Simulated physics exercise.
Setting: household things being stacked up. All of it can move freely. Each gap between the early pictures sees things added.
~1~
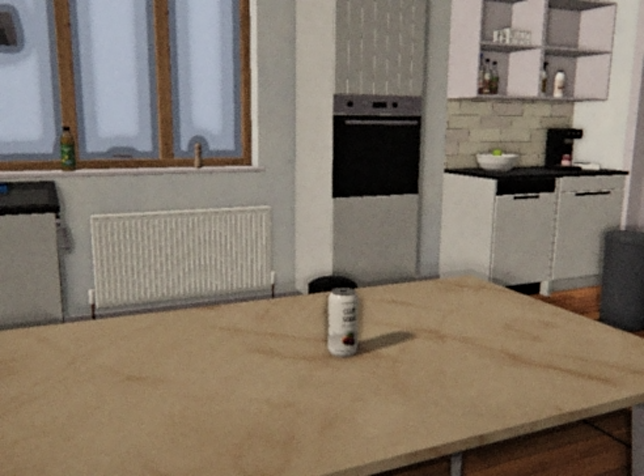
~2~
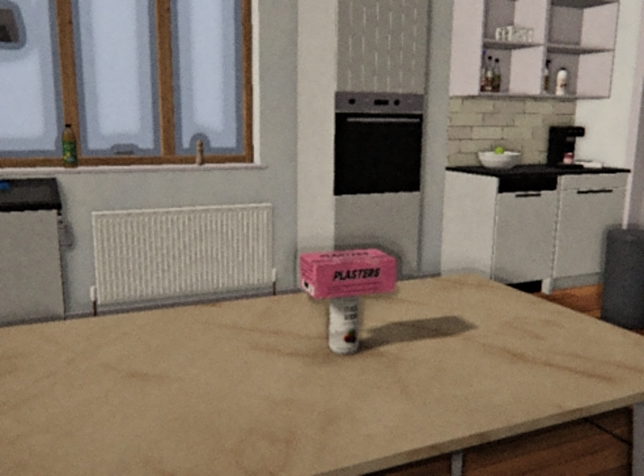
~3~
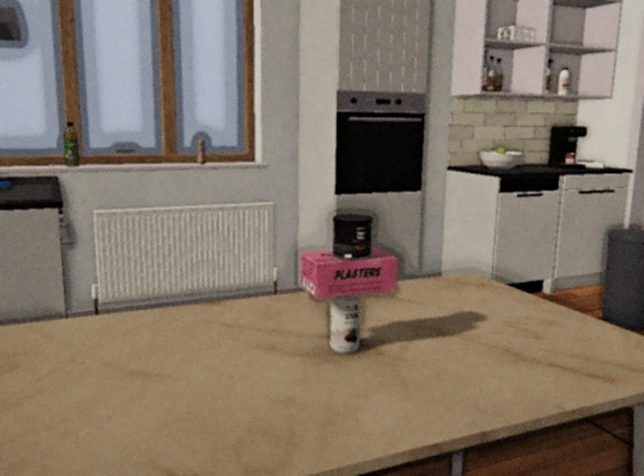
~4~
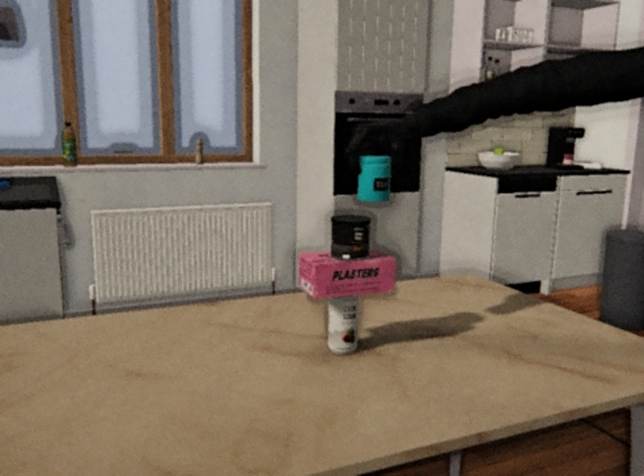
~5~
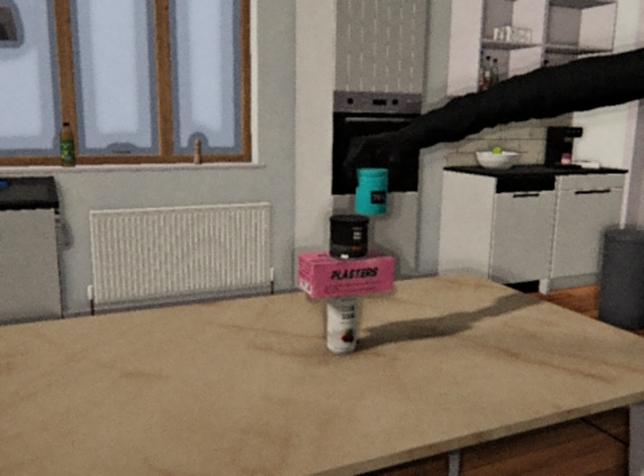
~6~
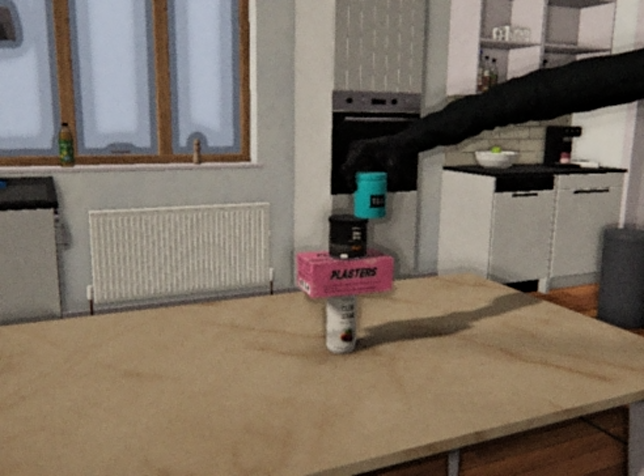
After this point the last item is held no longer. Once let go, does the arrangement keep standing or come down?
I'd say it fails.
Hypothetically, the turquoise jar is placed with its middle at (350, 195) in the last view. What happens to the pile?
Stands firm.
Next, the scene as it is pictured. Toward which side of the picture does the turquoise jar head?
Rightwards.
Then, 0.40 s past the last view, turquoise jar now fallen; black tin rocked 5° from its first pose; pink box rocked 5° from its first pose.
Then, 0.50 s past the last view, things are still on the move.
Then, 0.80 s past the last view, as before.
Finally, fallen, turquoise jar; the other 3 still in place. Final places as the last picture's camera would see them, turquoise jar near (490, 319). The pile gives way.
